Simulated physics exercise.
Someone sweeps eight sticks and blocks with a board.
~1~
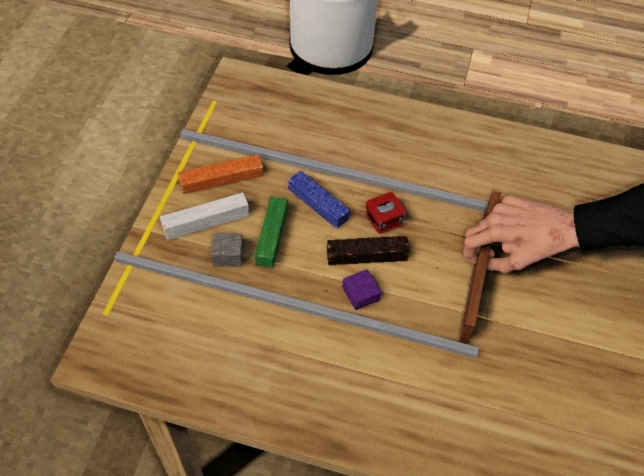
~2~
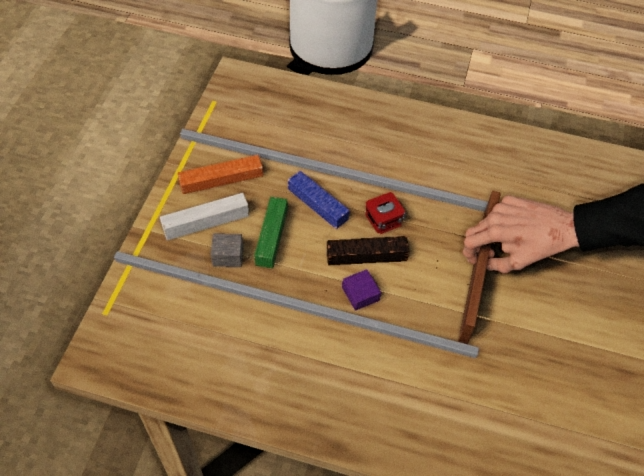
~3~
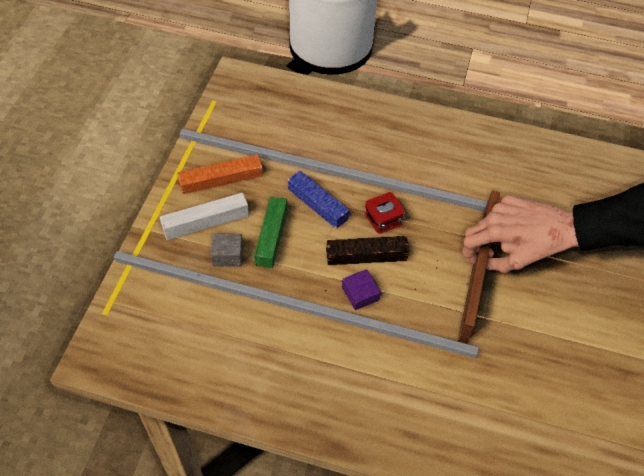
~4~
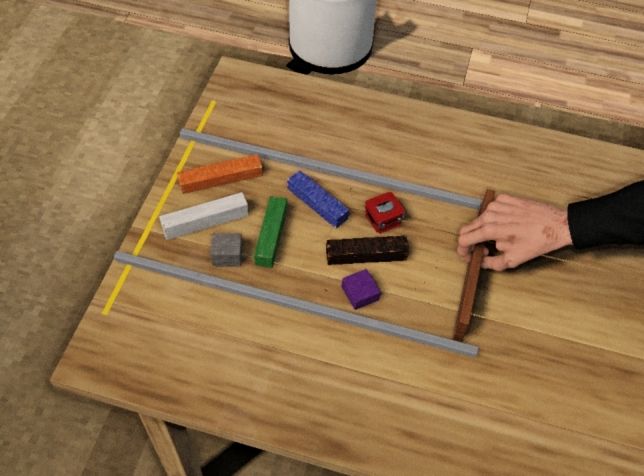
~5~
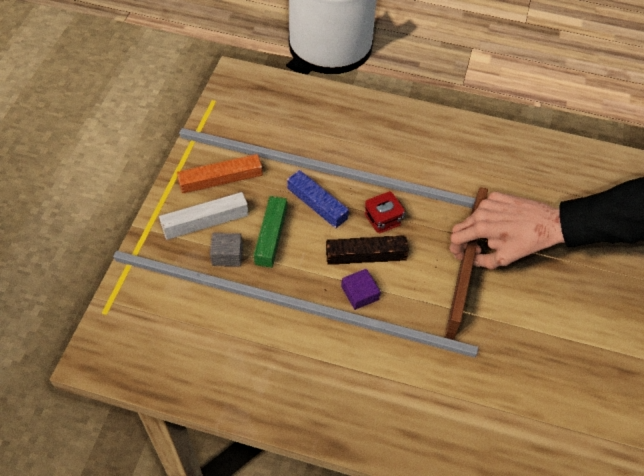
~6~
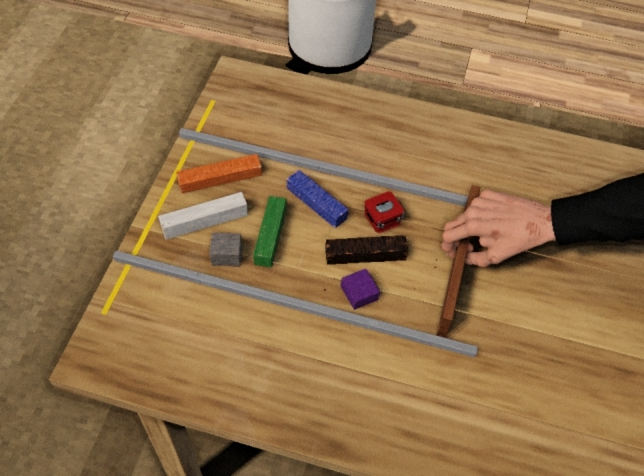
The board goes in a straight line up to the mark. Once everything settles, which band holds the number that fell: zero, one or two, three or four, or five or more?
It is in the band five or more.
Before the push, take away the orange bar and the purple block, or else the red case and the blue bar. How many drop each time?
In the first try 4, in the other 5.
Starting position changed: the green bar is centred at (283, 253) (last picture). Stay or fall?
From that start it falls away.
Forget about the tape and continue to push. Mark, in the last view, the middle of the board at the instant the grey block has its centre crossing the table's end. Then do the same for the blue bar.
Roughly (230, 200); for the second one, roughly (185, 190).
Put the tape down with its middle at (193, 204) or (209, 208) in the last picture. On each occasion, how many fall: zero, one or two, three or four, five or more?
Going one tape after another, I'd say either three or four for the first and three or four for the second.
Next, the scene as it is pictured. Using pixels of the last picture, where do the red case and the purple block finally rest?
Positions - first (169, 150), then (133, 225).
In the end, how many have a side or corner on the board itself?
So the total is 2.
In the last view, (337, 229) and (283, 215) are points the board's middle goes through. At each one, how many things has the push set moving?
First 6, then 8.
Soon after, none off yet; orange bar at rest near (220, 174); white bar at rest near (204, 216); grey block at rest near (226, 250).
Then, none off yet; orange bar moved a little near (191, 168); white bar moved a little near (175, 195); grey block moved well along near (151, 231).
At rest, the number that fall off is five or more; fallen, black bar, blue bar, green bar, grey block, white bar and orange bar.
